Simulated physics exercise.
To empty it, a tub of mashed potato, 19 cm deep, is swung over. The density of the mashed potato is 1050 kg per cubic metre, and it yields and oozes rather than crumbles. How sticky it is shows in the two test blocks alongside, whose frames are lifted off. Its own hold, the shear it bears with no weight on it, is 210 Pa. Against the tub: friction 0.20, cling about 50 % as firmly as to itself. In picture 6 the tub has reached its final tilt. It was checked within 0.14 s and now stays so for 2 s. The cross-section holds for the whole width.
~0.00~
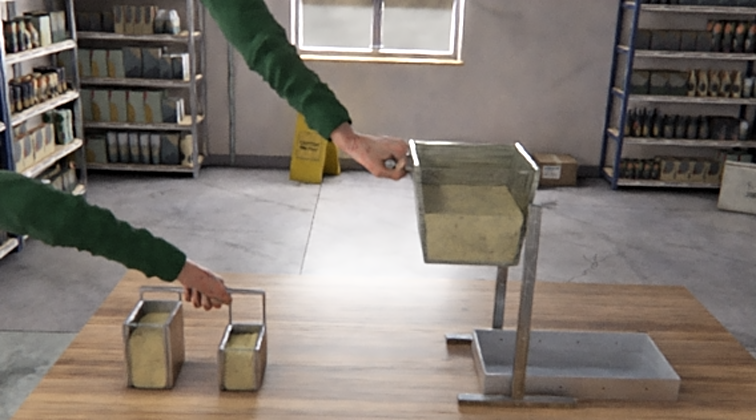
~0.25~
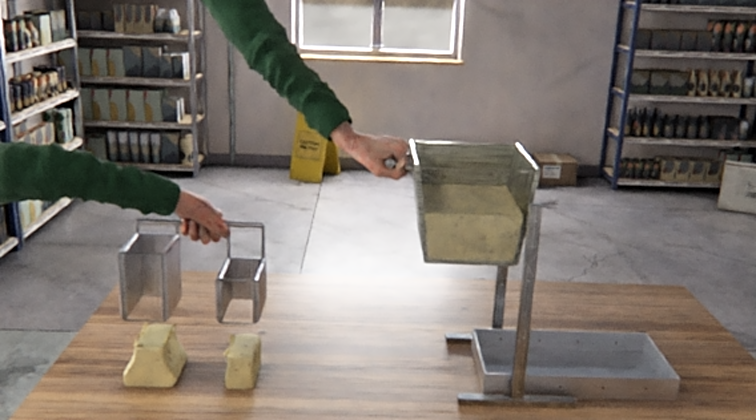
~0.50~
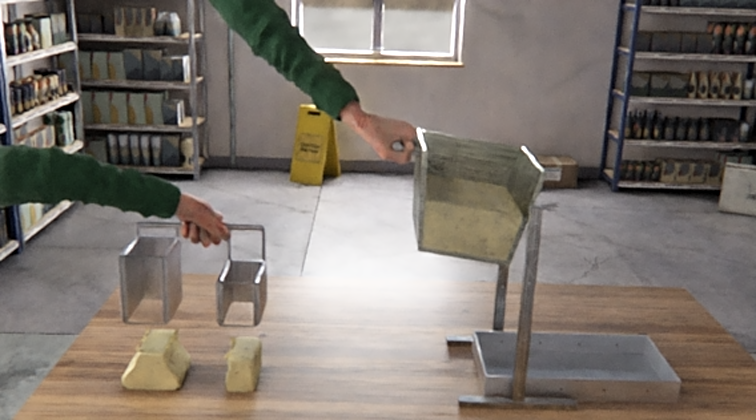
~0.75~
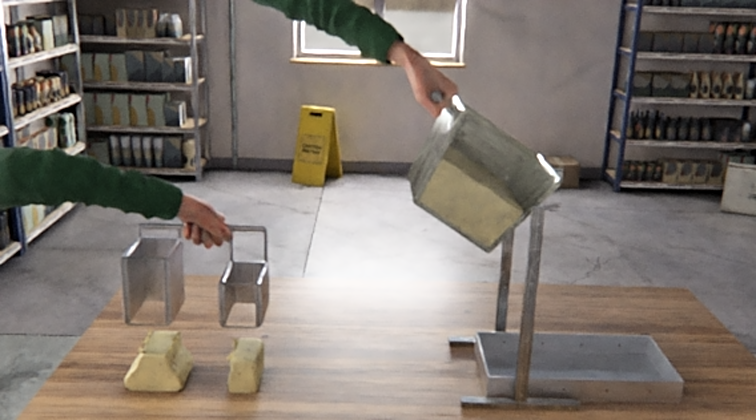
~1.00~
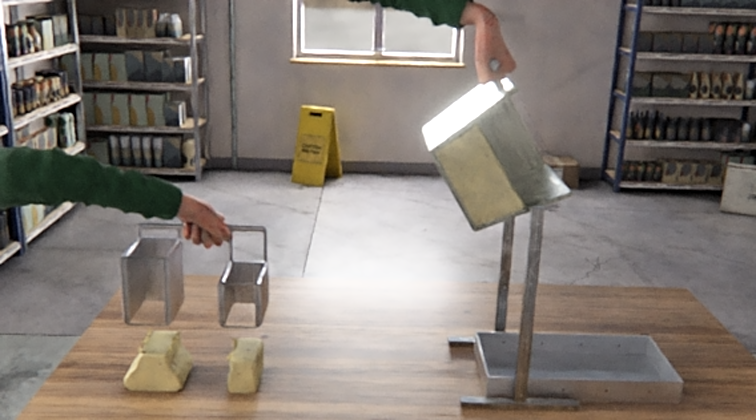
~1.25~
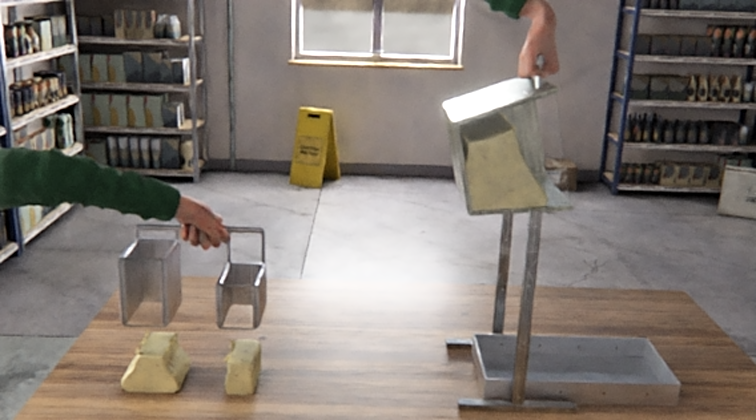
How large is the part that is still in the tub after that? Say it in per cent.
Close to 100 per cent.
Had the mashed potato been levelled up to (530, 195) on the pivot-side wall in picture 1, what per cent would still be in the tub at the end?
In that case some 65 per cent.
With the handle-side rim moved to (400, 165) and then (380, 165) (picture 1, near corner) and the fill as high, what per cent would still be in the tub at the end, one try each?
In turn about 80 %, 70 %.
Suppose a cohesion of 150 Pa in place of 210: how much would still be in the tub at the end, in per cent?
Then about 80 %.
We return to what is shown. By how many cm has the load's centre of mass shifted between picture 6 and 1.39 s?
Roughly 2 cm.
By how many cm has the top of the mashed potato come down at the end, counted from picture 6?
About 4 cm.
By 1.39 s, the tub is at 77 degrees and holds 100 %.
By 1.56 s, the tub is at 77 degrees and holds 100 %.
By 1.73 s, the tub is at 77 degrees and holds 100 %.
By 1.90 s, the tub is at 77 degrees and holds 100 %.
By 3.25 s, at the end, the tub is at 77 degrees and holds 100 %.
